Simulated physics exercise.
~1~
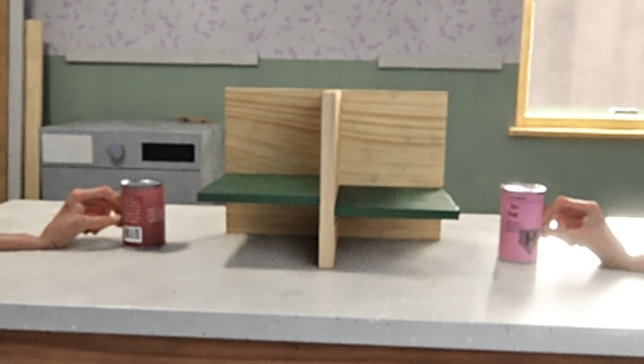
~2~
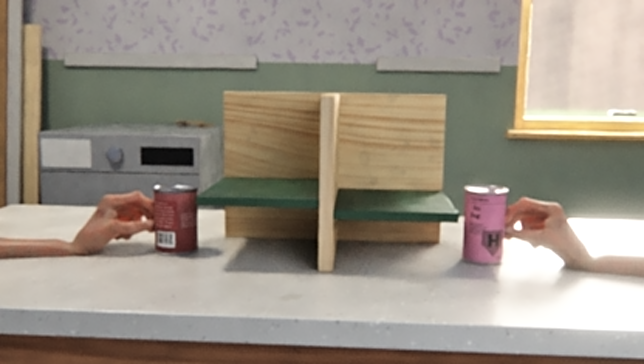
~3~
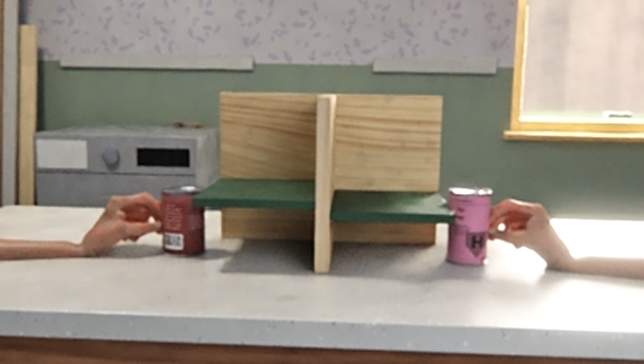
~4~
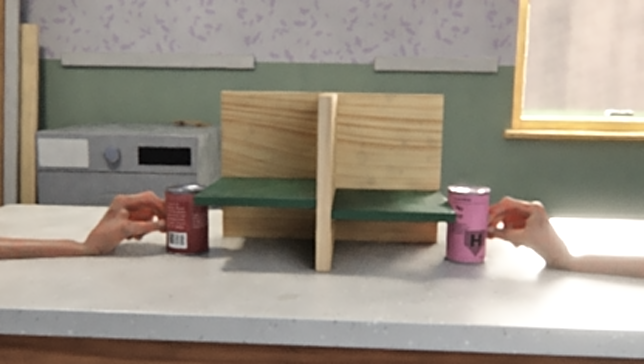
Two hands reach in from opposite sides of a pale countertop, seen from the front in a room with a green lower wall, patterned paper above, and a window at the right. Between them stands a low wooden rack with green shelves on either side of an upright divider, and a grey appliance sits behind at the left. The left hand slides a red tin rightward while the right hand slides a pink tin leftward, both upright. Each tin reaches the outer end of a green shelf and stops there, with the hands still at the tins.
